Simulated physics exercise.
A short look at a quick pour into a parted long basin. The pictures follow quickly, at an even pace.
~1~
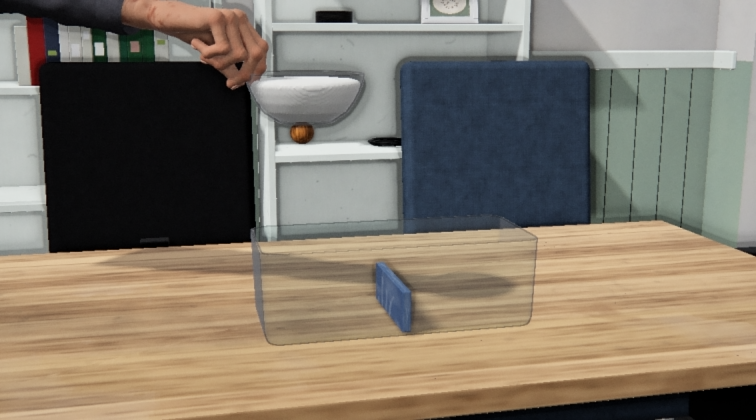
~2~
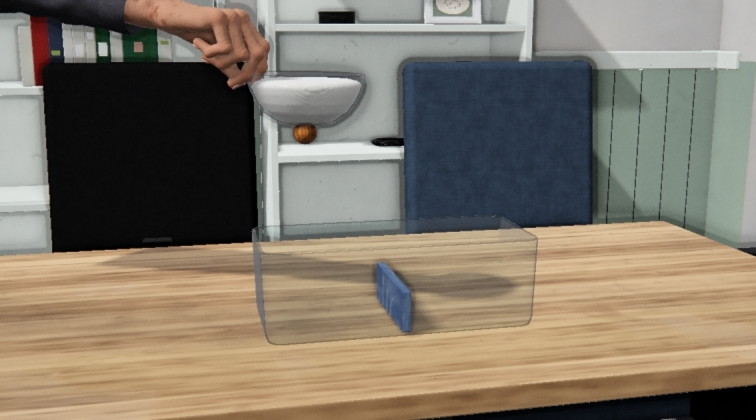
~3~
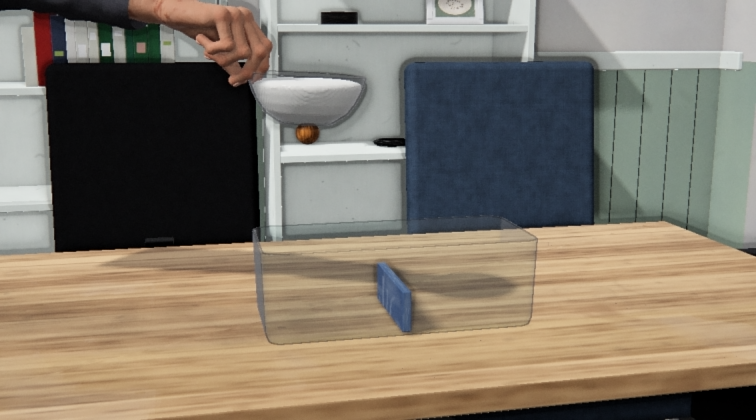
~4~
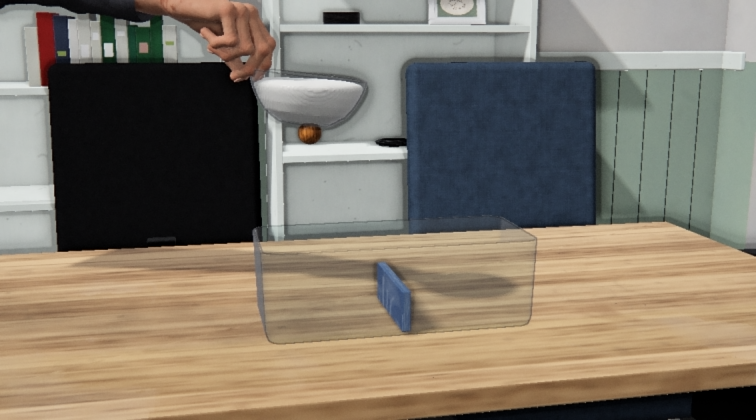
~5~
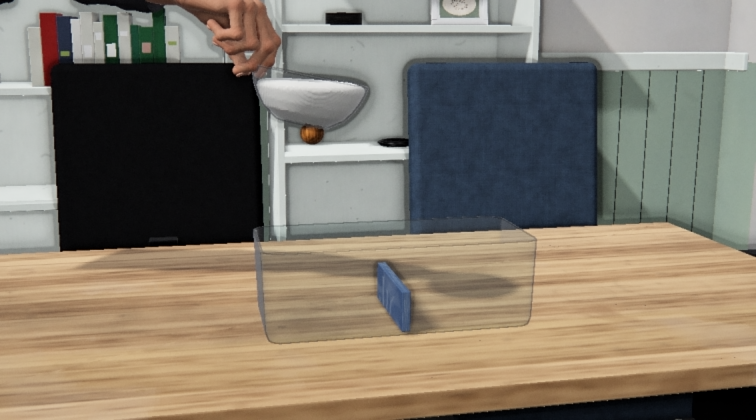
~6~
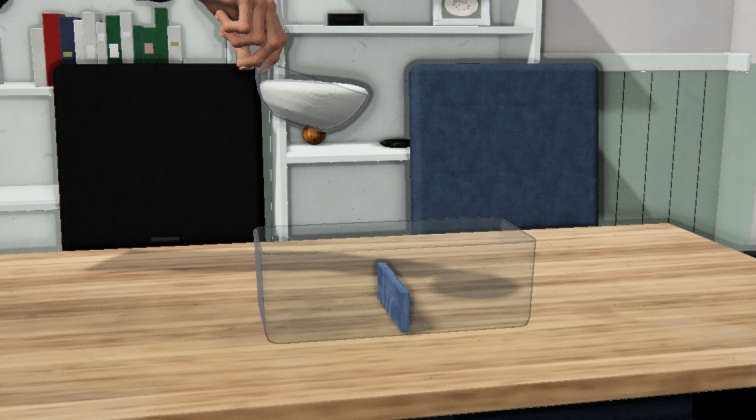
At the start, a hand holds a clear bowl of white liquid level above a long transparent basin with a small blue divider standing inside it. The hand then gradually tilts the bowl to the right, its right rim dipping lower and the liquid shifting toward that side, while the basin stays still on the wooden table.
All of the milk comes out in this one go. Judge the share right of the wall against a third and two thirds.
In the end over two thirds is right of the wall.
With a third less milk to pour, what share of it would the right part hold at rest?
Roughly 65 in a hundred.
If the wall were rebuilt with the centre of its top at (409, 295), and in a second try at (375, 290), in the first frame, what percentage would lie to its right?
Near 60 % and 85 %.
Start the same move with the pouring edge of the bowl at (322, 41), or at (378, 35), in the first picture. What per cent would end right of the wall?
Roughly 30 per cent, and 85 per cent.
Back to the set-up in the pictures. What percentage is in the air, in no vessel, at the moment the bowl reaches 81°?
It comes to 50 per cent or so.
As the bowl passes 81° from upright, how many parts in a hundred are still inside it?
About 15 per cent.
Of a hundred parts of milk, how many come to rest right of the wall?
Close to 75 per cent.
A moment on, the bowl is tipped on its side and 17 per cent is still to pour, 2 is left of the wall and 30 right of it.
Next, the bowl is tipped right over and 0 per cent is still to pour, 21 is left of the wall and 75 right of it.
Then the bowl is tipped right over and 0 per cent is still to pour, 22 is left of the wall and 76 right of it.
Later the bowl is tipped right over and 0 per cent is still to pour, 22 is left of the wall and 76 right of it.
Finally, 22 per cent lies left of the wall, 76 right of it and 2 outside.
